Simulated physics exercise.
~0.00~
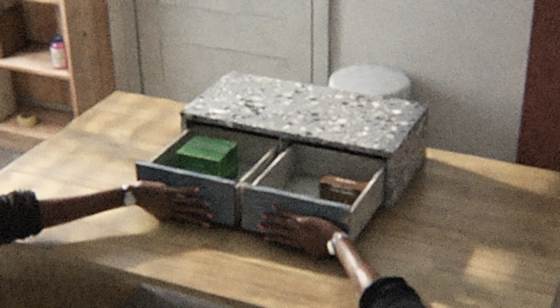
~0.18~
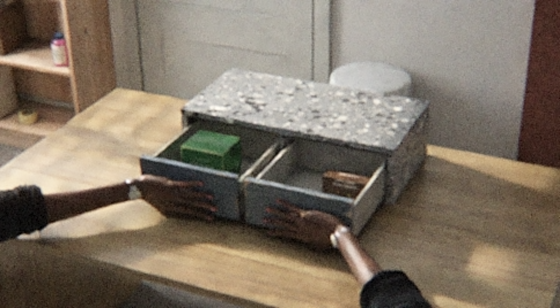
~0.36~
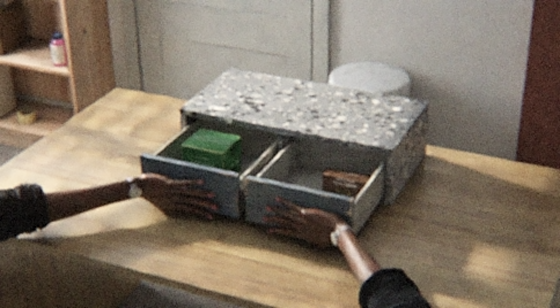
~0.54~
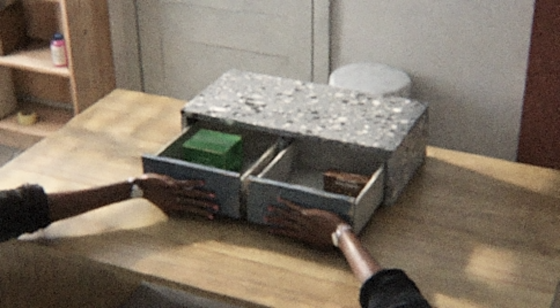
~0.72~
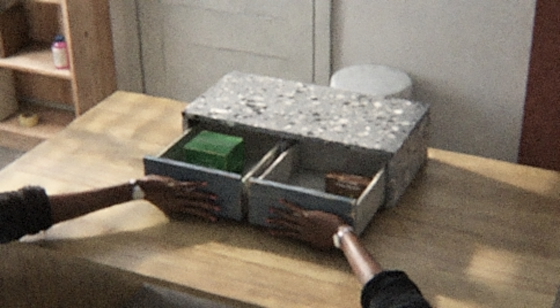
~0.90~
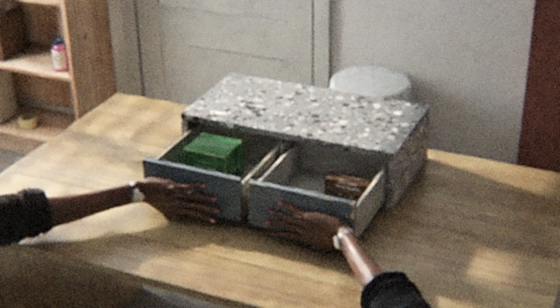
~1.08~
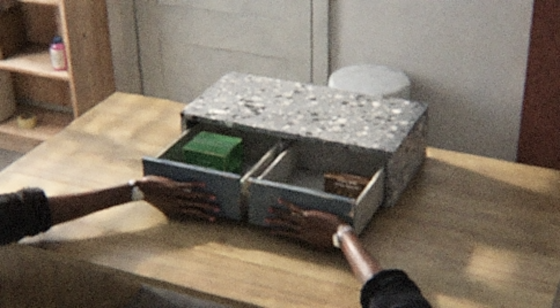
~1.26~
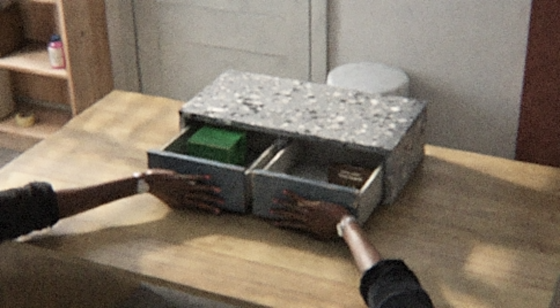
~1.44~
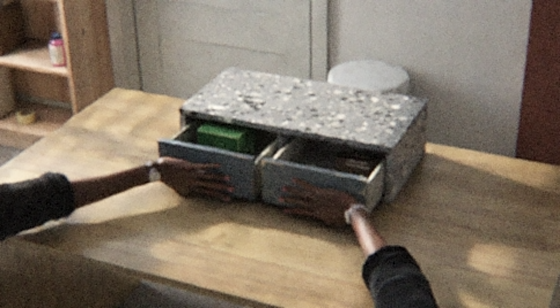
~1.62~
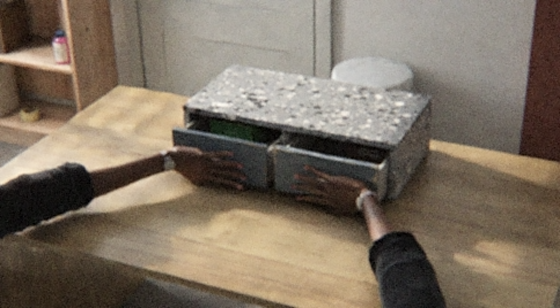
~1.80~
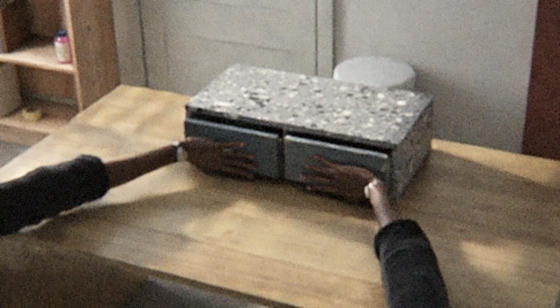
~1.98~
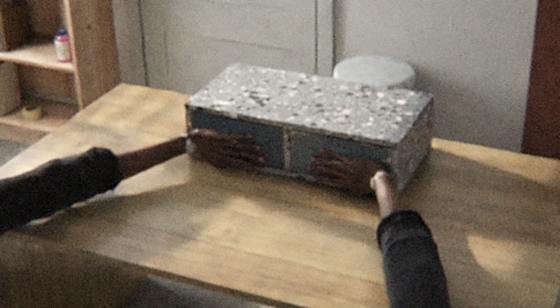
The clip opens on a speckled grey chest on a wooden table, its two drawers pulled out side by side, a green box in the left one and a small brown packet in the right. A pair of hands rests against the drawer fronts, one on each, and for a while almost nothing moves. Then the hands begin to push, and both drawers slide back toward the chest together. The green box and the brown packet slip out of sight beneath the speckled top as the gaps narrow. Finally both drawers are fully closed, with the hands still pressed against their fronts.
